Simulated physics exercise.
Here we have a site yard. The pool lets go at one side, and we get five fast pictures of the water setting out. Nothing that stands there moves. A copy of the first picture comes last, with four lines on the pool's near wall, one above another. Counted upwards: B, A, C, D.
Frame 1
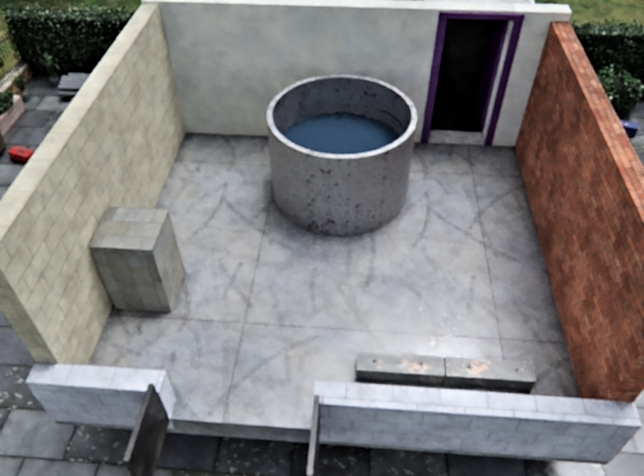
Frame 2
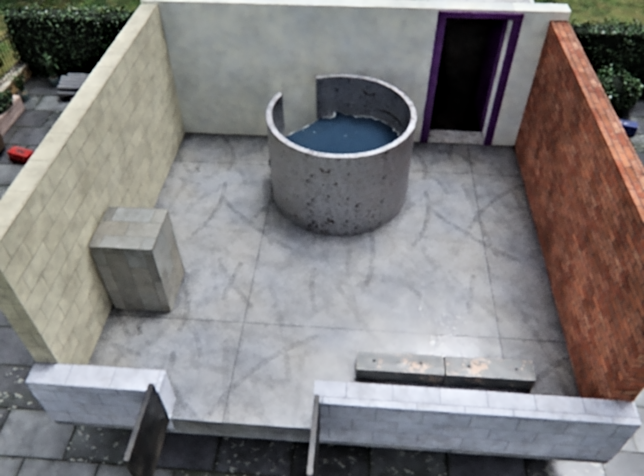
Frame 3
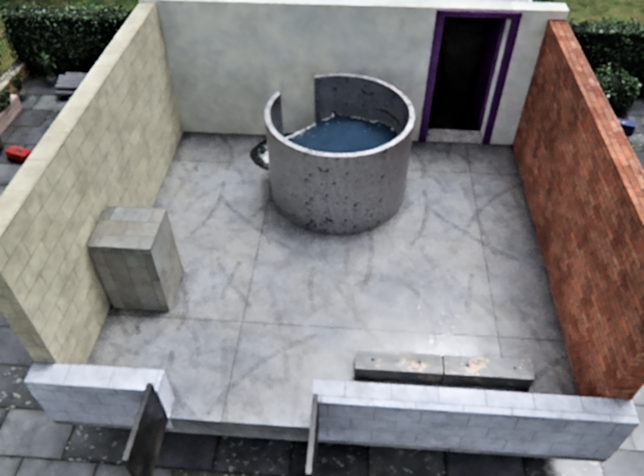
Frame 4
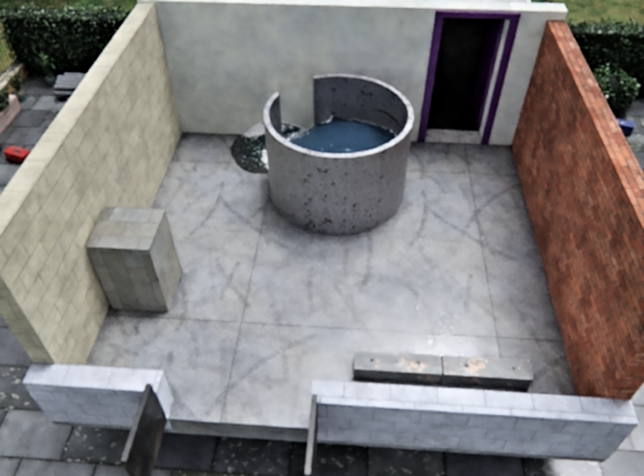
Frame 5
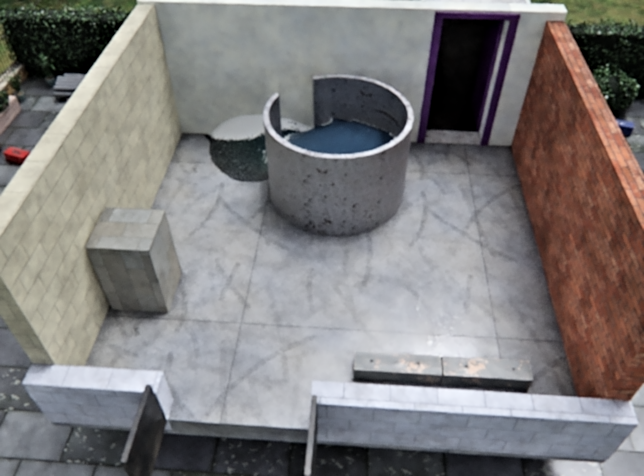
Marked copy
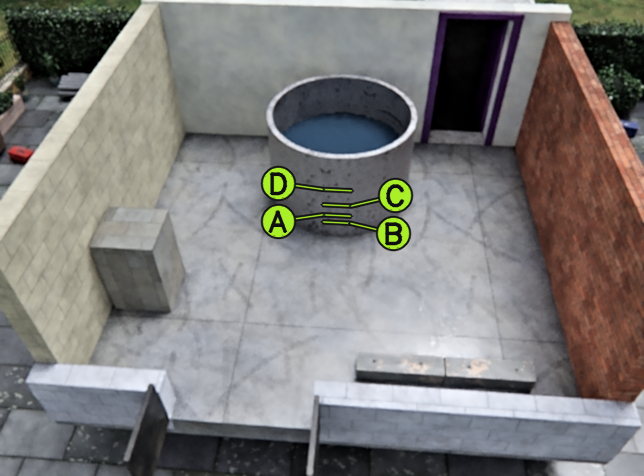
The clip opens on a walled yard with a round concrete pool of still water near the back, left of a purple doorway. A gap appears in the pool's back-left rim, and water emerges beside it, spreading leftward across the pale floor in a small, dark puddle.
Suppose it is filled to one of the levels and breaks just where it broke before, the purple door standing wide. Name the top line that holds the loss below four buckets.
Choose D.
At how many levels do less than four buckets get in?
All of them.
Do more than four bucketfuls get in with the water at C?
No.
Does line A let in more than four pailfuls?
No, that is safe.
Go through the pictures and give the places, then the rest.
Water in the pool at rest, its middle at (341, 149); foot of the purple doorway at (456, 144); open gate at (239, 373).
Water covers 1 % of the ground, its front hidden from here.
Water covers 3 % of the ground and shows as far out as (260, 147).
Water covers 4 % of the ground and shows as far out as (243, 135).
Water covers 6 % of the ground and shows as far out as (211, 134).
On the marked copy, A at (336, 215); B at (336, 222); C at (336, 205); D at (337, 190); from the bottom up B, A, C, D.
With A, nothing gets over.
With B, nothing gets over.
With C, nothing gets over.
With D, a splash gets over, under a bucket.
